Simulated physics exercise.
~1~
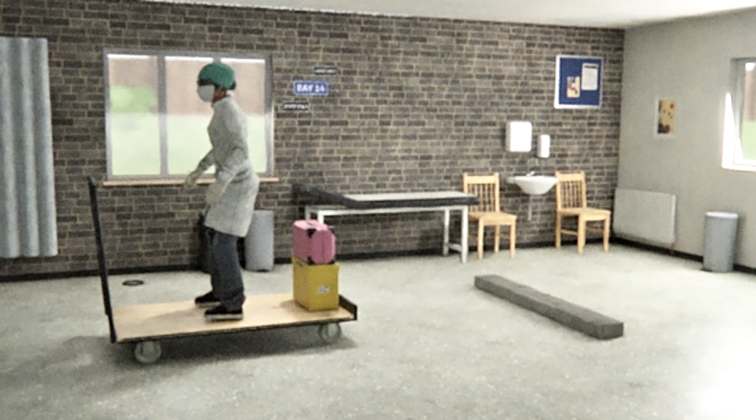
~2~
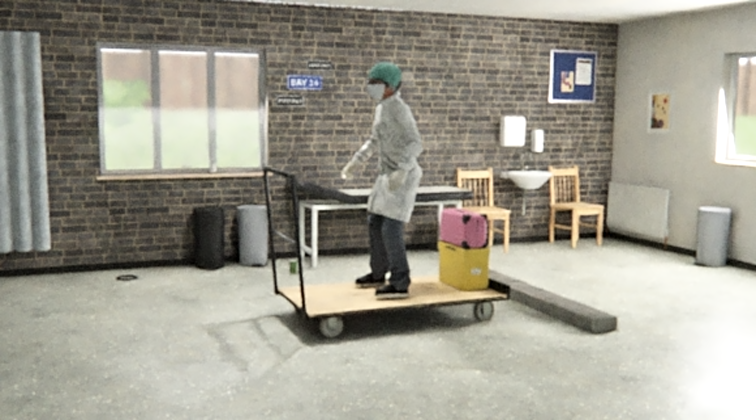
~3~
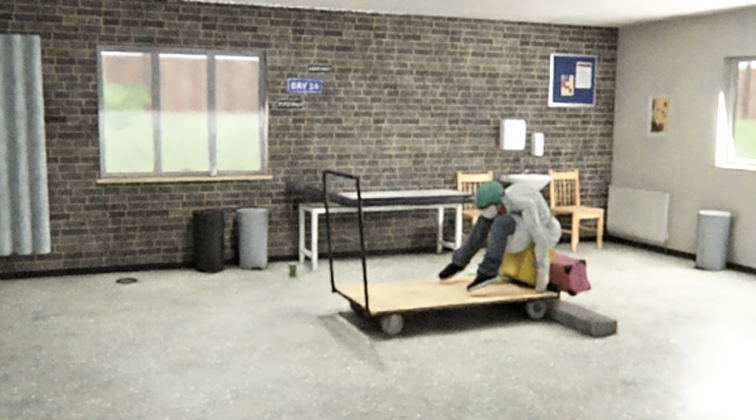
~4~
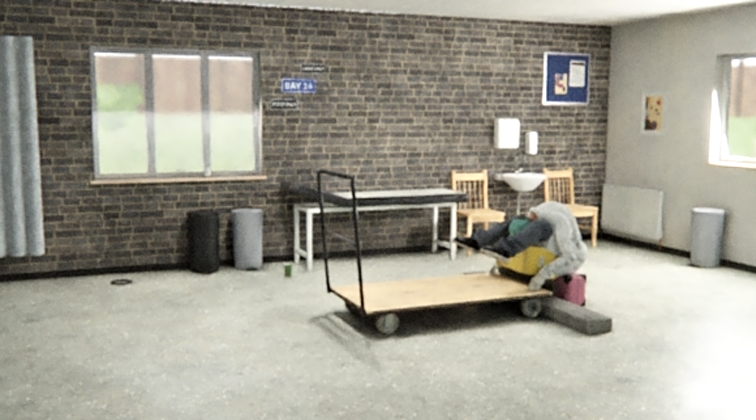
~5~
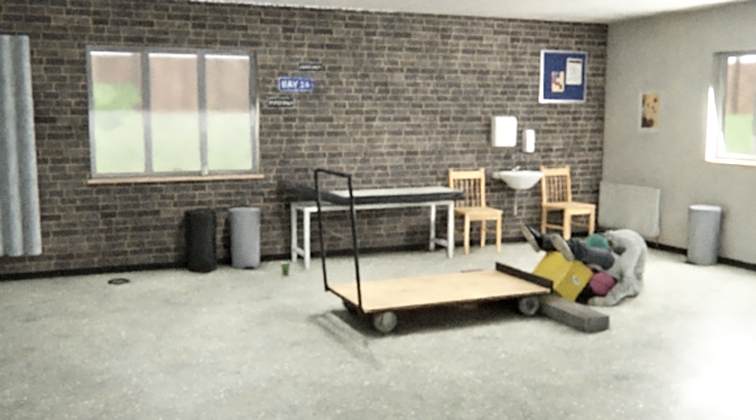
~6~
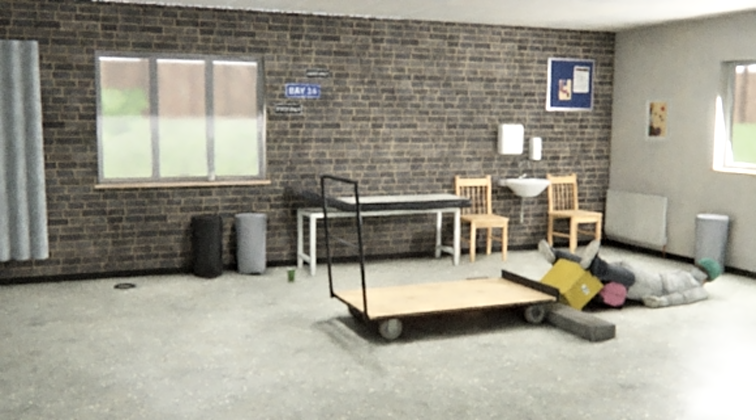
In a brick-walled clinic room, a trolley rolls right into a floor beam, tumbling its masked rider, pink suitcase and yellow tote overboard.
